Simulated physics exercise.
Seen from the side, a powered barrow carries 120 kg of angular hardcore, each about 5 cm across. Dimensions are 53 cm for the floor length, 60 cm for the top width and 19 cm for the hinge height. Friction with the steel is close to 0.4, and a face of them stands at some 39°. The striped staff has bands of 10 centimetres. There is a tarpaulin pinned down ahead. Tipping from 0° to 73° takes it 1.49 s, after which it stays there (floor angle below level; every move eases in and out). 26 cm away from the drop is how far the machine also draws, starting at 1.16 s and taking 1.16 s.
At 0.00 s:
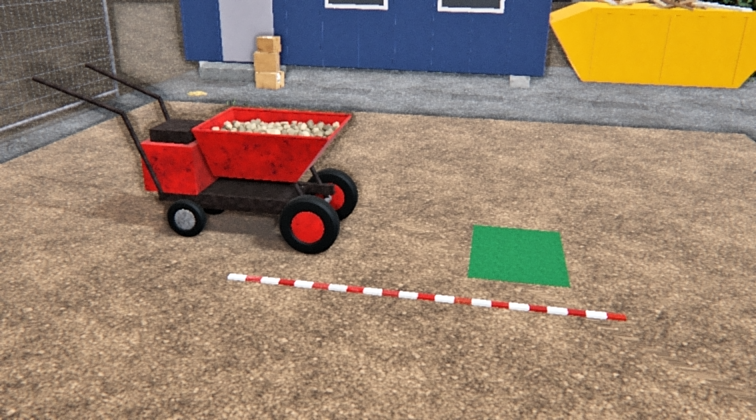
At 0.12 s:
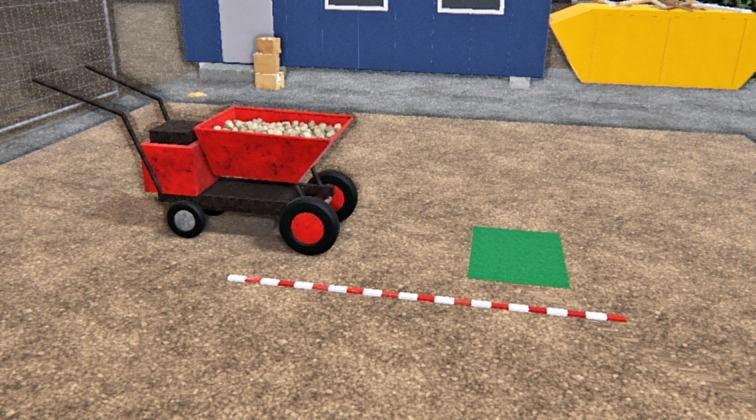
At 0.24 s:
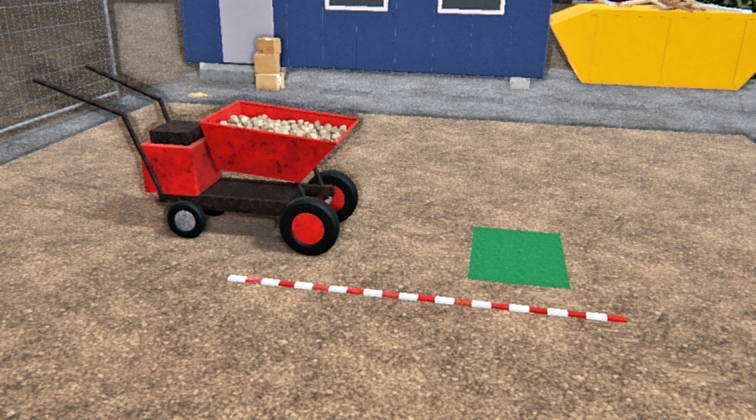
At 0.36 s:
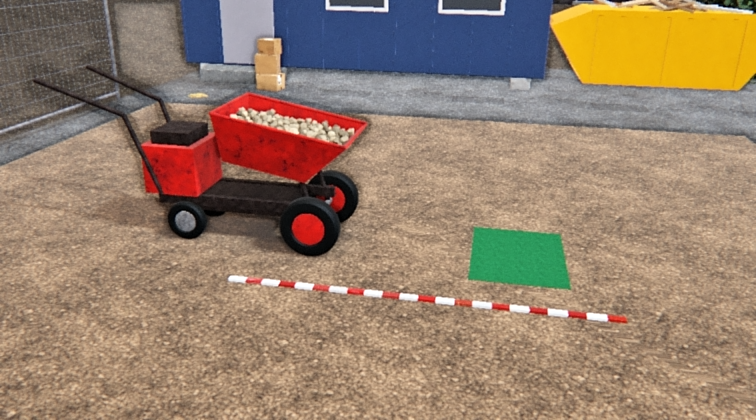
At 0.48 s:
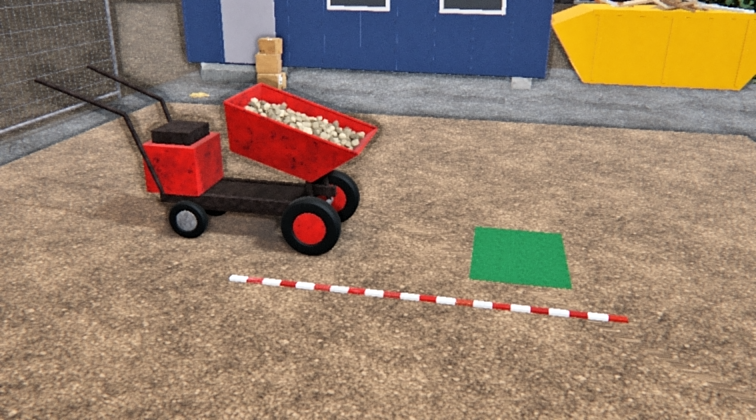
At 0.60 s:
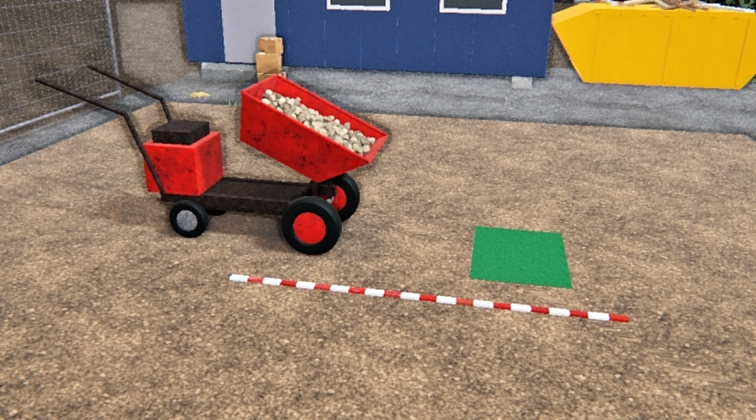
A red powered barrow with black handles and wheels, its tray full of pale stones, stands at the left of a brown dirt yard, seen from the side and slightly above. A green tarpaulin lies to the right behind a red-and-white striped staff, with a blue building and yellow skip beyond. The tray tilts steadily forward to the right, its rear rising, while the barrow's wheels and the camera stay still.
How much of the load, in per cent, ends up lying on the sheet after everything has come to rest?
Roughly 5 per cent of it.
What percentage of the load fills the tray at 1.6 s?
Still inside: Around 65 %.
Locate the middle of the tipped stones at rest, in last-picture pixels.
I'd point somewhere around (411, 238).
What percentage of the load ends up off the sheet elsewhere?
I'd put it at around 0 per cent.
After 1.1 s the floor is at 62°; 100 % in the tray; the foremost stones are at (403, 197).
After 1.6 s the floor is at 73°; 67 % in the tray, 33 % short of the sheet; the foremost stones are at (473, 258).
After 2.8 s the floor is at 73°; 16 % in the tray, 78 % short of the sheet, 5 % on the sheet, 1 % off the sheet elsewhere; the foremost stones are at (529, 254).
After 4.7 s the floor is at 73°; 5 % in the tray, 89 % short of the sheet, 5 % on the sheet, 1 % off the sheet elsewhere; the foremost stones are at (529, 254).
